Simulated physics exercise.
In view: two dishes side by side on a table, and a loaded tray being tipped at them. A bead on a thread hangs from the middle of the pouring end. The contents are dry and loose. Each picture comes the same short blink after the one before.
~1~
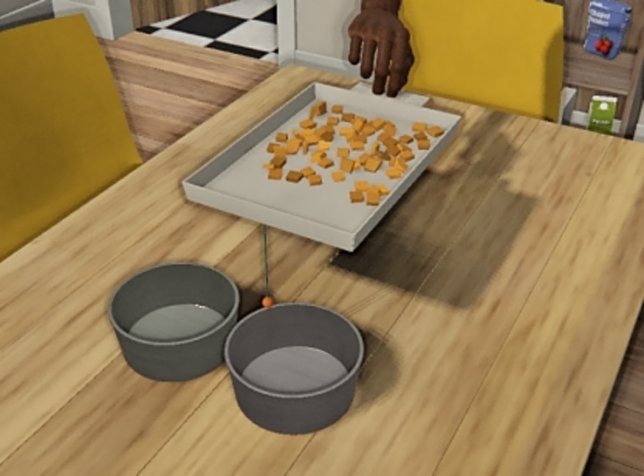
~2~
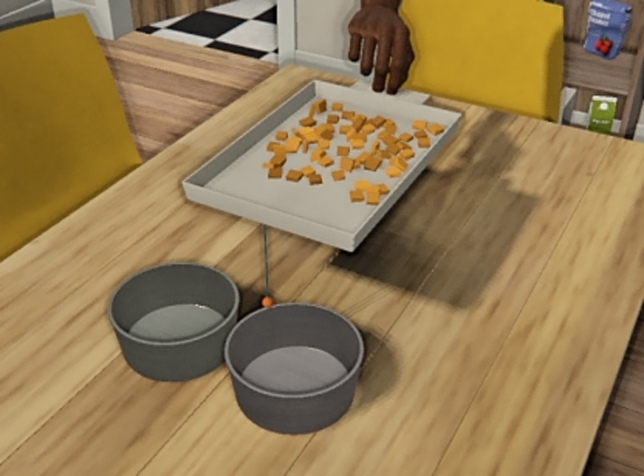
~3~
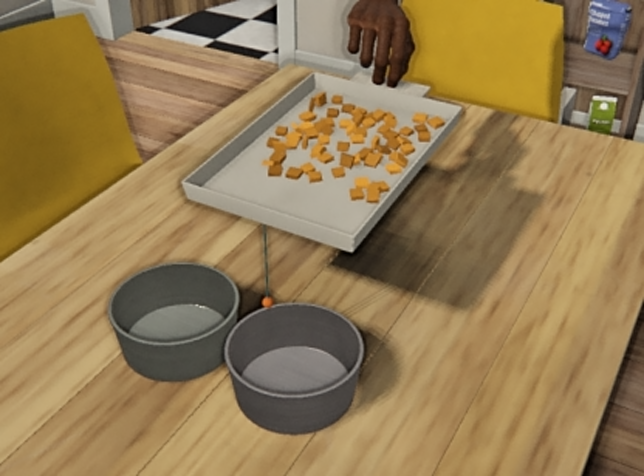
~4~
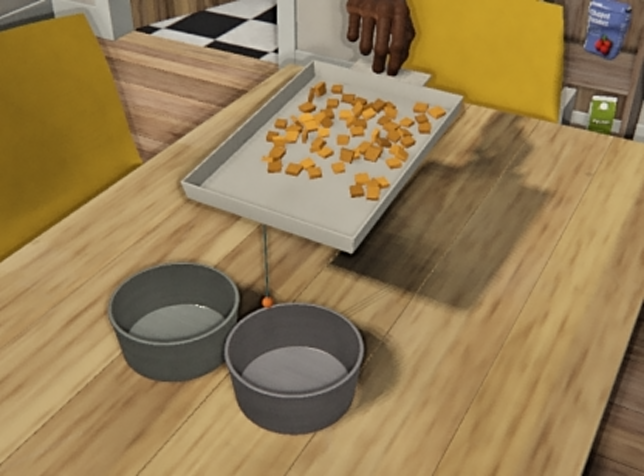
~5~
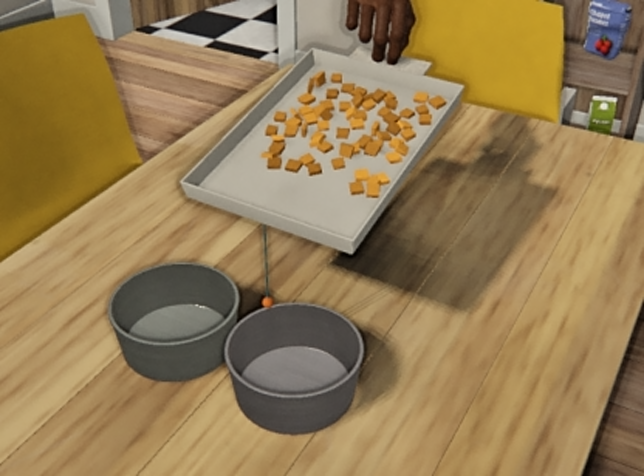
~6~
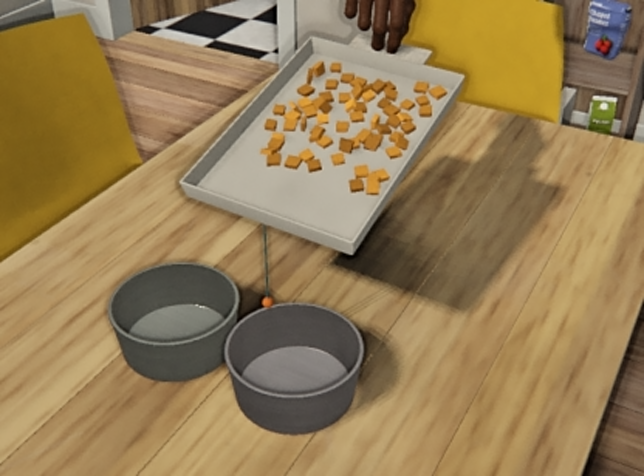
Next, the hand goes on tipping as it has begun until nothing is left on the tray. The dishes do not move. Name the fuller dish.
The right-hand one ends fuller.
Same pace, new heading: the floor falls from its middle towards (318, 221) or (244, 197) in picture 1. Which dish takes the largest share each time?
One: Right. Two: The dish on the left.
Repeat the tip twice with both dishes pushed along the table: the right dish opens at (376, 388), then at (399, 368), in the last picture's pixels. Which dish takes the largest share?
At the first place the dish on the left, at the second the left-hand dish.
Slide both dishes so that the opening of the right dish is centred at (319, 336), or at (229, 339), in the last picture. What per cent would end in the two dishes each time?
The first gives 70 %, the second 50 %.
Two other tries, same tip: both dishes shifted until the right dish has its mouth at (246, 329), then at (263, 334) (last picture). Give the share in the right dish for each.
About 50 and 50 per cent.
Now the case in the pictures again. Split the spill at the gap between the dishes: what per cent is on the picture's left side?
Near 60 %.
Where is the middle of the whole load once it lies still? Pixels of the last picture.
Roughly at (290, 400).
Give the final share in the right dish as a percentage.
Near 80 %.
Soon, tray tipped steeply; nearly all on the tray; a stray few in the air.
A while on, tray tipped right over; nearly all on the tray; a small part in the right dish; a stray few outside both; a stray few in the air.
Towards the end, tray tipped past a quarter turn; most in the right dish; a stray few in the left dish; about a quarter outside both.
Finally, tray tipped past a quarter turn; most in the right dish; a stray few in the left dish; about a quarter outside both.
